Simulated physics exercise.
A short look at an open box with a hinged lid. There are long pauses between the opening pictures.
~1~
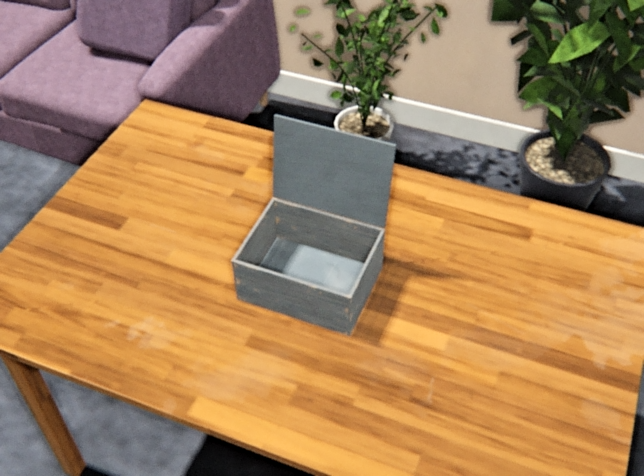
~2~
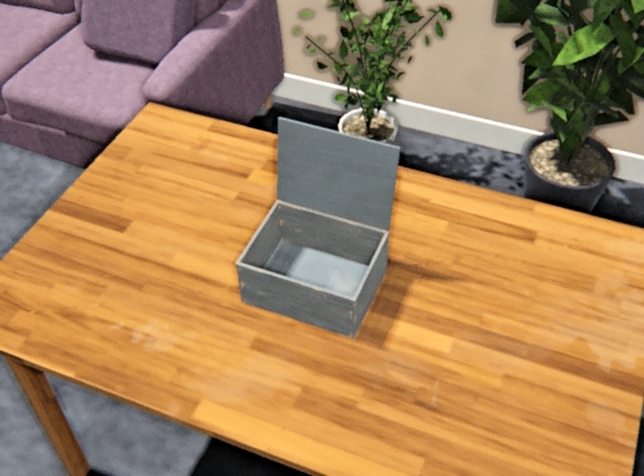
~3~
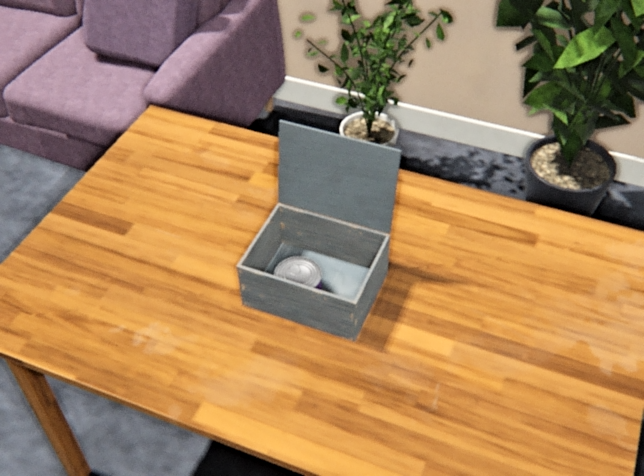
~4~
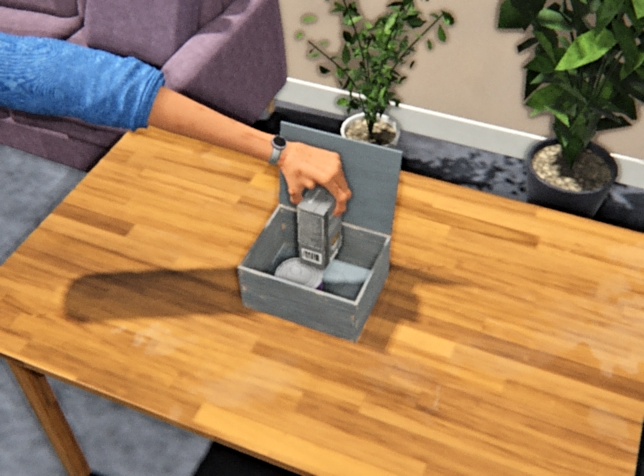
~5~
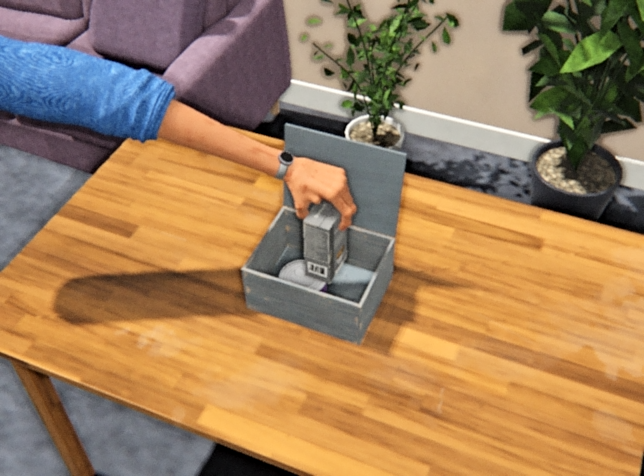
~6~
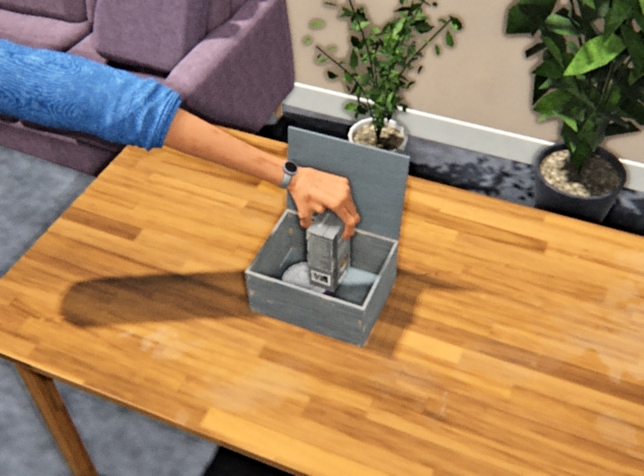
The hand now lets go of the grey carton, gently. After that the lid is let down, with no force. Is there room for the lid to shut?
Outcome: The lid stays ajar.
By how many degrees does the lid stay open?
About 55°.
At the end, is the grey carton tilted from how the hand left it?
It tips.
Then, 0.60 s on from there, grey carton turned 48° from how it was put near (361, 259).
Then, 2.70 s on from there, lid 84° above the rim; grey carton turned 48° from how it was put near (358, 261).
Then, 4.50 s on from there, lid 67° above the rim; grey carton turned 50° from how it was put near (353, 265); purple tub shifted a little.
In the end, lid 57° above the rim; toppled in the box, grey carton; purple tub unmoved. At the end, from the last picture's camera, grey carton near (350, 267).
